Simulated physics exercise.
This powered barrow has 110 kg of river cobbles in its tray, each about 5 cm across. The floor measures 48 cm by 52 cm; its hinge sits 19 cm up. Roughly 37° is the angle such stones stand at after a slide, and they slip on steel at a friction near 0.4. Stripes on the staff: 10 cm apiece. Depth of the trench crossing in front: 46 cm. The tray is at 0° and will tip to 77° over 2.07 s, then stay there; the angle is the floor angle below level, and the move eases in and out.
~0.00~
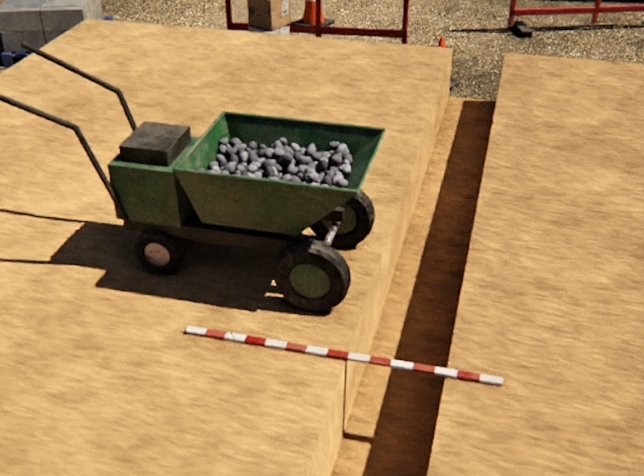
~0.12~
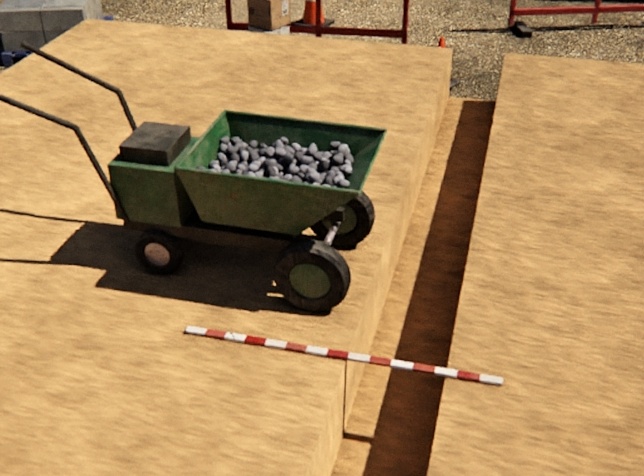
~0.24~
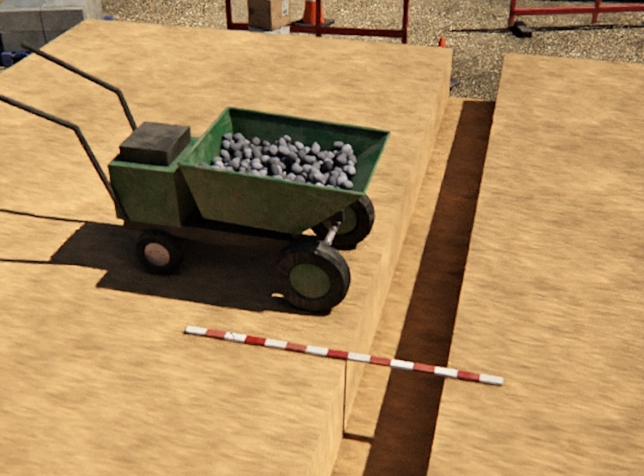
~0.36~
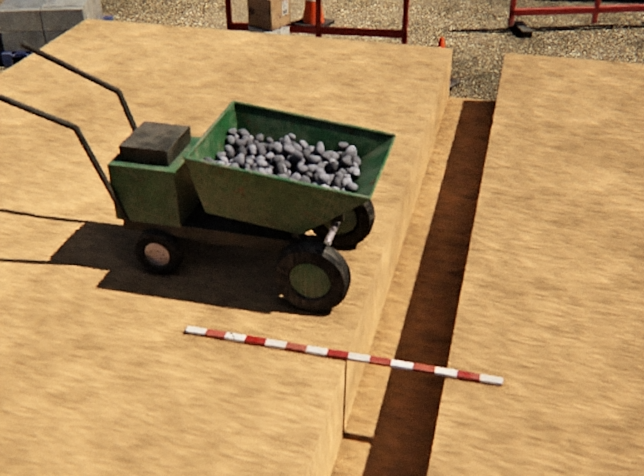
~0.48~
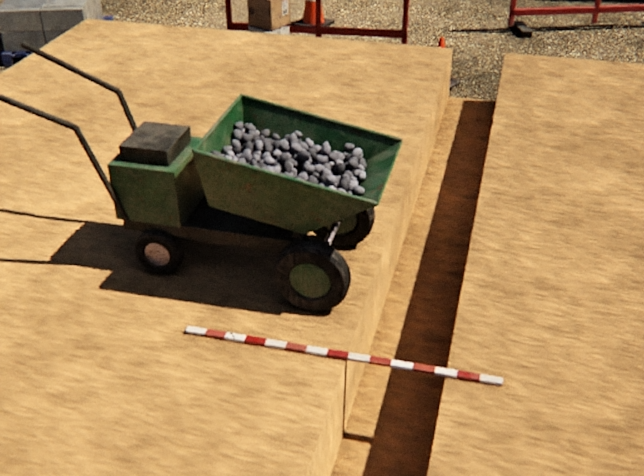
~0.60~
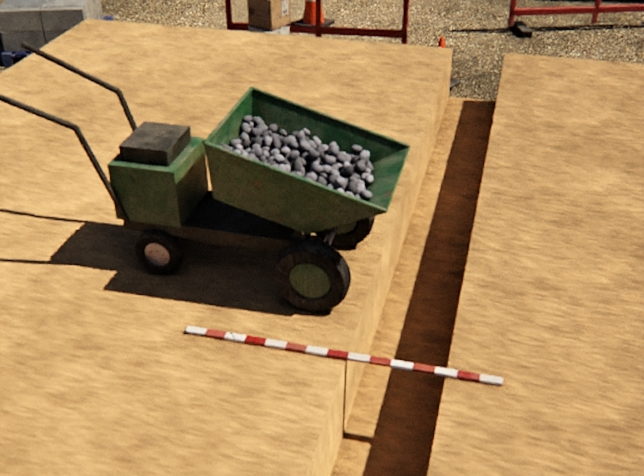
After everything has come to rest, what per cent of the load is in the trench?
I would say 54 percent.
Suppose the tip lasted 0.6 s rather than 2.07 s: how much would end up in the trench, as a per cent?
About 40 percent, I'd say.
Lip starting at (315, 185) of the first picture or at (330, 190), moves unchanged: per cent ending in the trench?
Near 100 and near 90 percent.
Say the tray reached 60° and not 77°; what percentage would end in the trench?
It would be near 60 per cent.
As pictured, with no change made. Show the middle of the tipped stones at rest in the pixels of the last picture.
Resting centre: About (450, 344).
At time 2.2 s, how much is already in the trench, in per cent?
Close to 35 per cent has got there by then.
After 1.5 s the floor is at 65°; 98 % in the tray, 2 % in the trench; the foremost stones are at (449, 265).
After 2.2 s the floor is at 77°; 19 % in the tray, 36 % in the trench, 45 % past the trench; the foremost stones are at (603, 317).
After 2.5 s the floor is at 77°; 1 % in the tray, 52 % in the trench, 47 % past the trench; the foremost stones are past the picture's edge.
After 4.5 s the floor is at 77°; 0 % in the tray, 54 % in the trench, 46 % past the trench; the foremost stones are past the picture's edge.
